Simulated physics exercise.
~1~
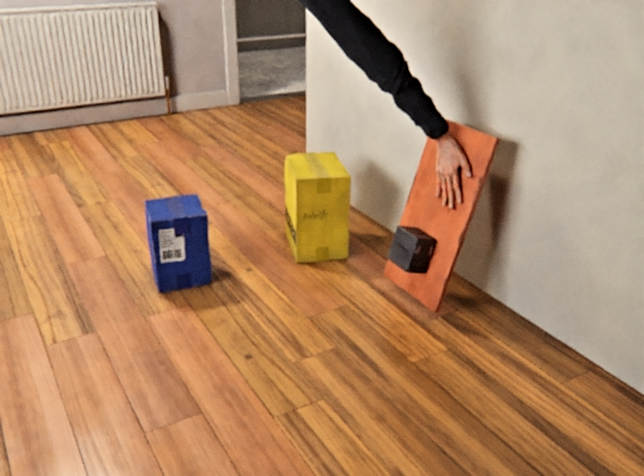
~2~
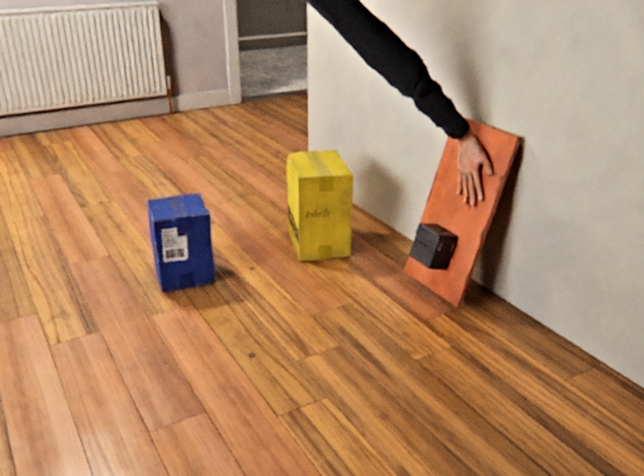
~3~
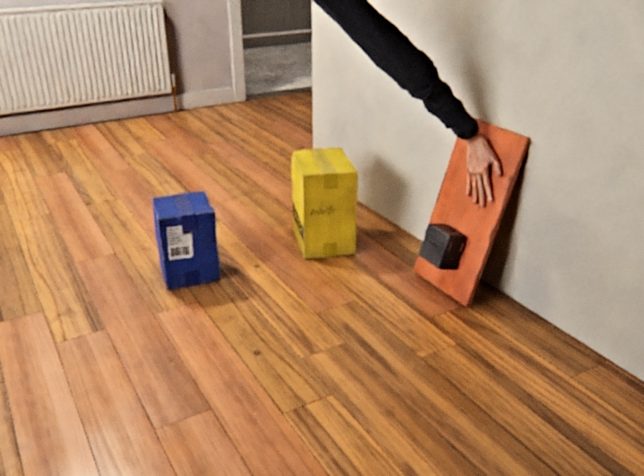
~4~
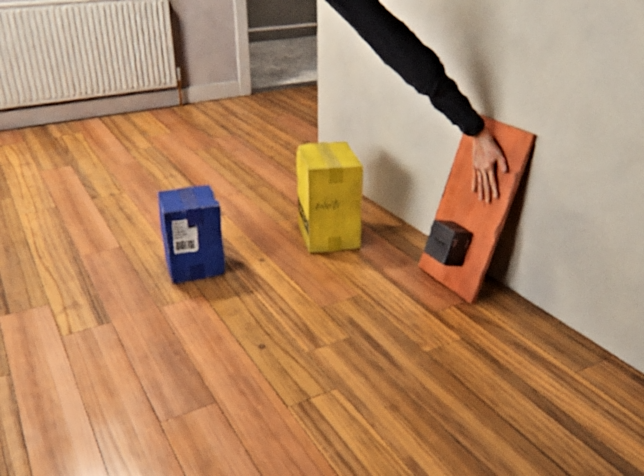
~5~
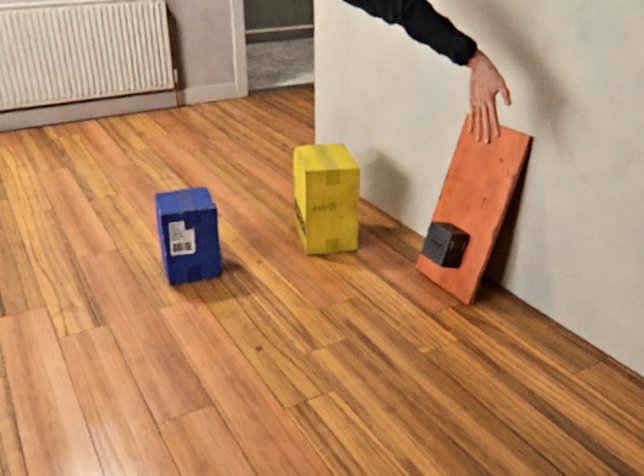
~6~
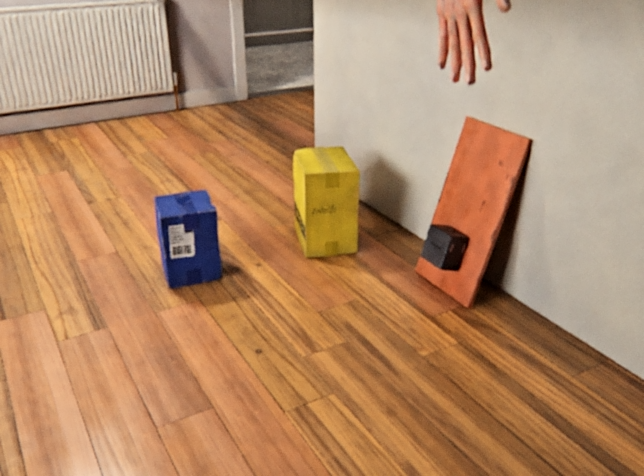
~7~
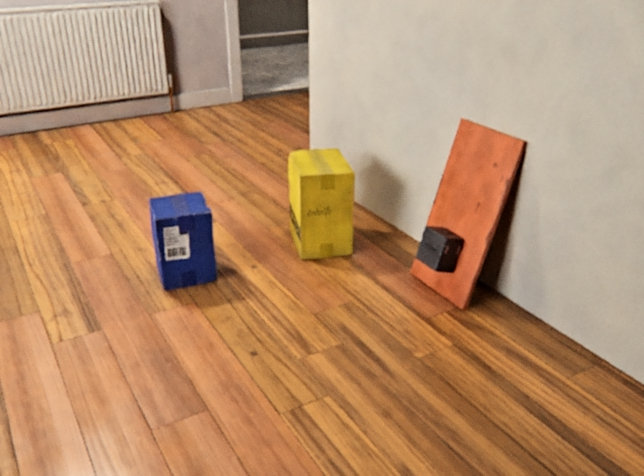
In the video, a hand holds an orange board with a small dark block near its base against a bare wall, shifting it slightly right beside still blue and yellow boxes. The hand lets go and withdraws, and the board stays leaning.
